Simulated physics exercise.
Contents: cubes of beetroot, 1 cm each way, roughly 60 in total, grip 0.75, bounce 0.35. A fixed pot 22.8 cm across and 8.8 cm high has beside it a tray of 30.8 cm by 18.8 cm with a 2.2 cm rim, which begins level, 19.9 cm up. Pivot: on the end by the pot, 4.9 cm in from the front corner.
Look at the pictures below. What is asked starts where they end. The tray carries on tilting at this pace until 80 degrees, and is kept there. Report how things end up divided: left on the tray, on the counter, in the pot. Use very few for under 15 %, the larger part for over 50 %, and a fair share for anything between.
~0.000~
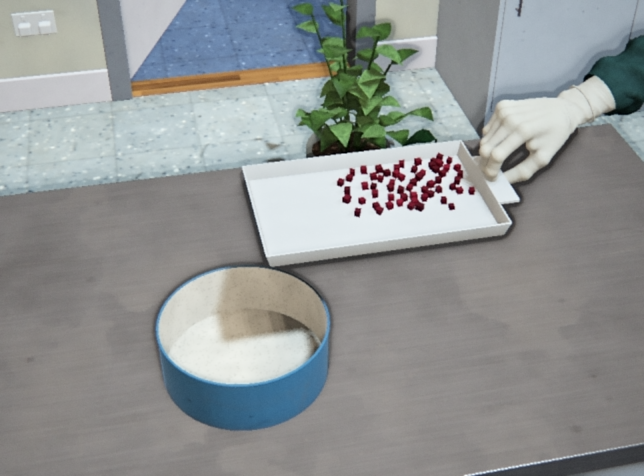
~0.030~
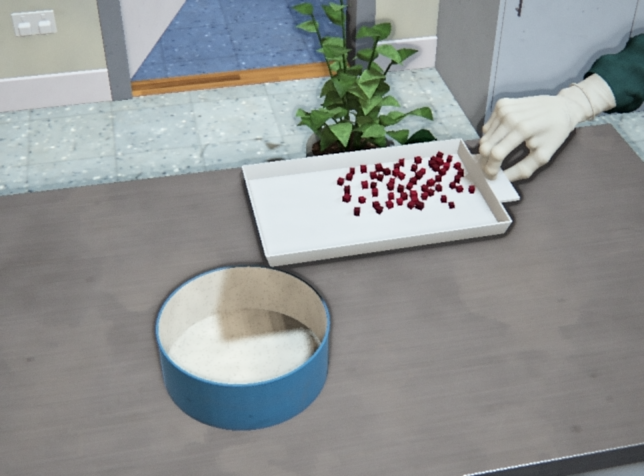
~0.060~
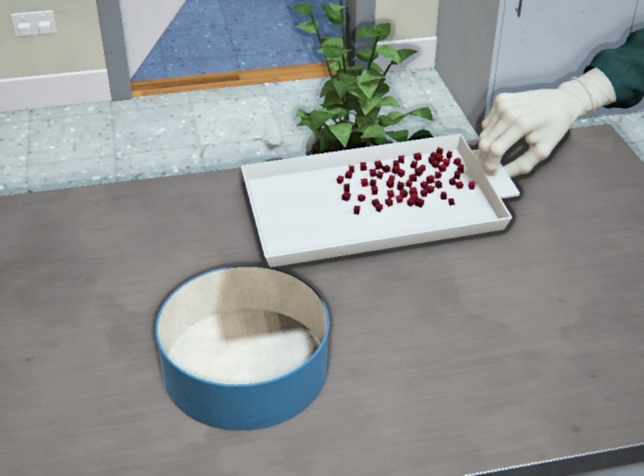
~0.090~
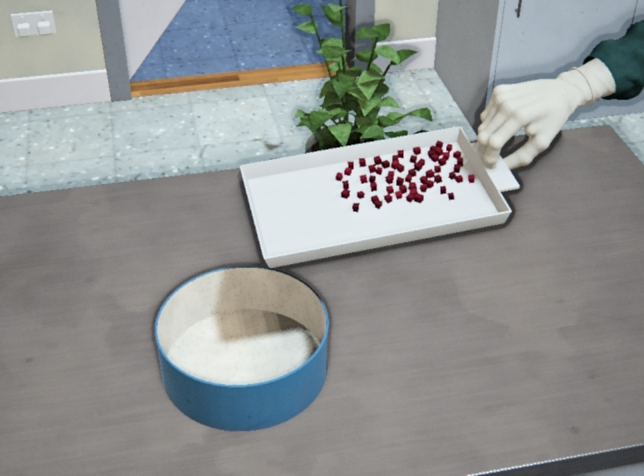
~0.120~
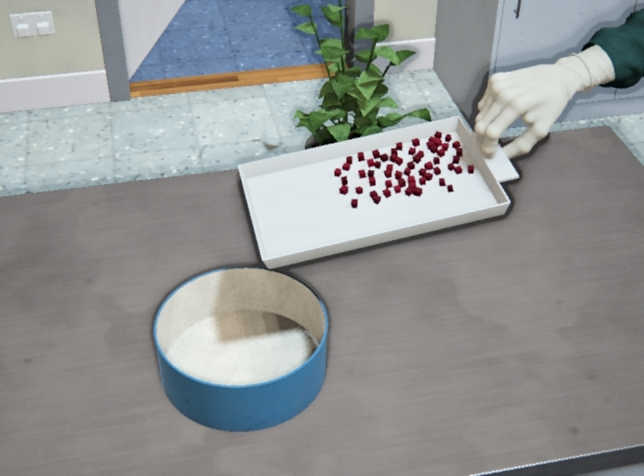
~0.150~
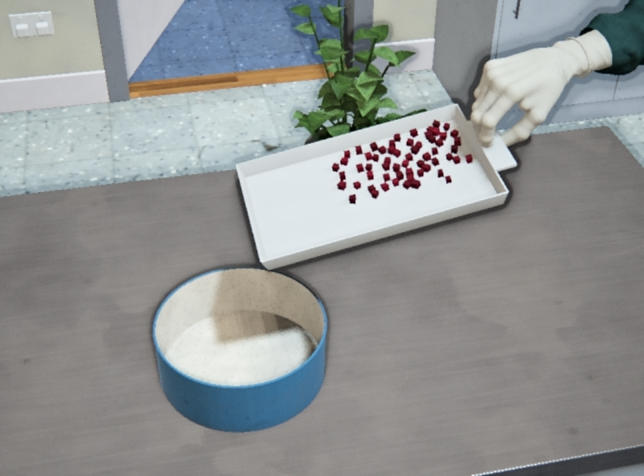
Left on the tray: Very few, counter: Very few, pot: The larger part.
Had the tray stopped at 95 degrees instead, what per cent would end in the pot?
The pot would get around 90 per cent.
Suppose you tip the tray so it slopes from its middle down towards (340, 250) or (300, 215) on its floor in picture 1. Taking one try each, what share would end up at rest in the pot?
Roughly 70 % for the first direction, roughly 25 % for the second.
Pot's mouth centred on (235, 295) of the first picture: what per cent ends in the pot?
I'd expect near 65 per cent.
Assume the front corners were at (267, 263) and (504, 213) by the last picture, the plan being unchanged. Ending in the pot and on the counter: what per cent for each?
Pot 35 % / counter 65 %.
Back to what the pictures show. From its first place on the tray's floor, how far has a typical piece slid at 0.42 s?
It has moved some 1 cm from its start.
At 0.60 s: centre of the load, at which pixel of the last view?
At that time the load is centred around (280, 163).
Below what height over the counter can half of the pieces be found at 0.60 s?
Some 30 cm above the counter.
After 0.42 s, tilt 46 degrees; the tray holds 100 %, the pot 0 %.
After 0.60 s, tilt 69 degrees; the tray holds 100 %, the pot 0 %.
After 0.90 s, tilt 80 degrees; the tray holds 5 %, the pot 85 %.
By 2.1 s all is still; tray 5 %, counter 5 %, pot 90 %.
